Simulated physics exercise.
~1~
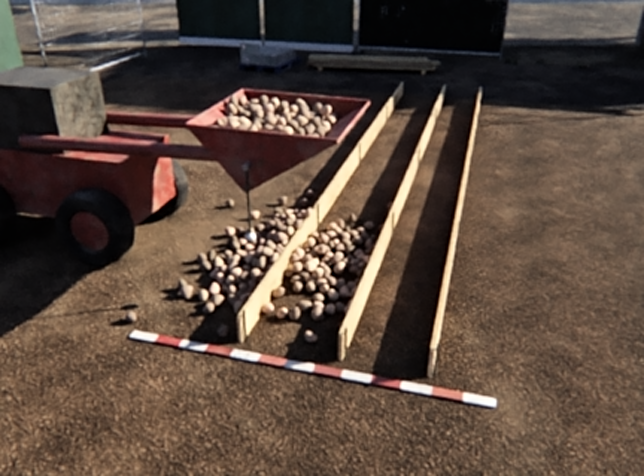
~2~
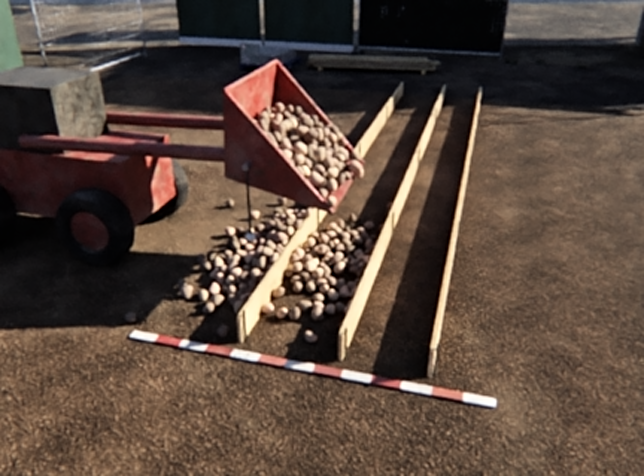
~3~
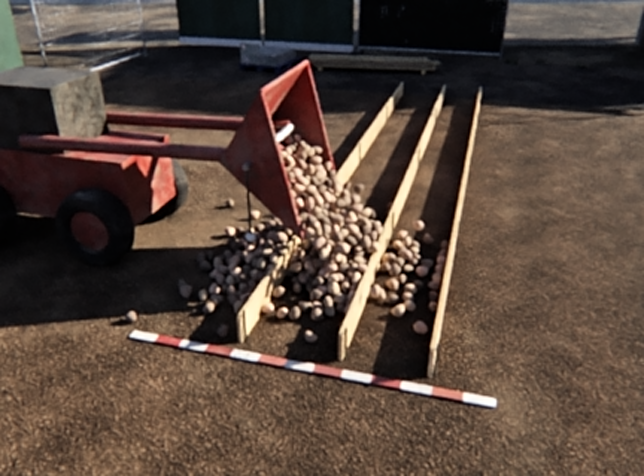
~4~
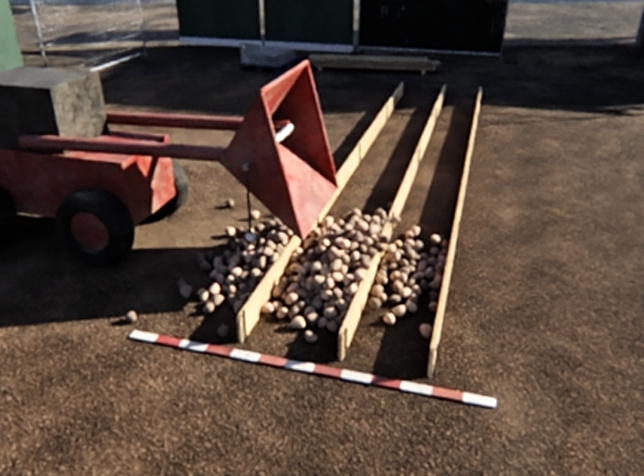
A red loader tips its bucket and pours round stones across the wooden planks.
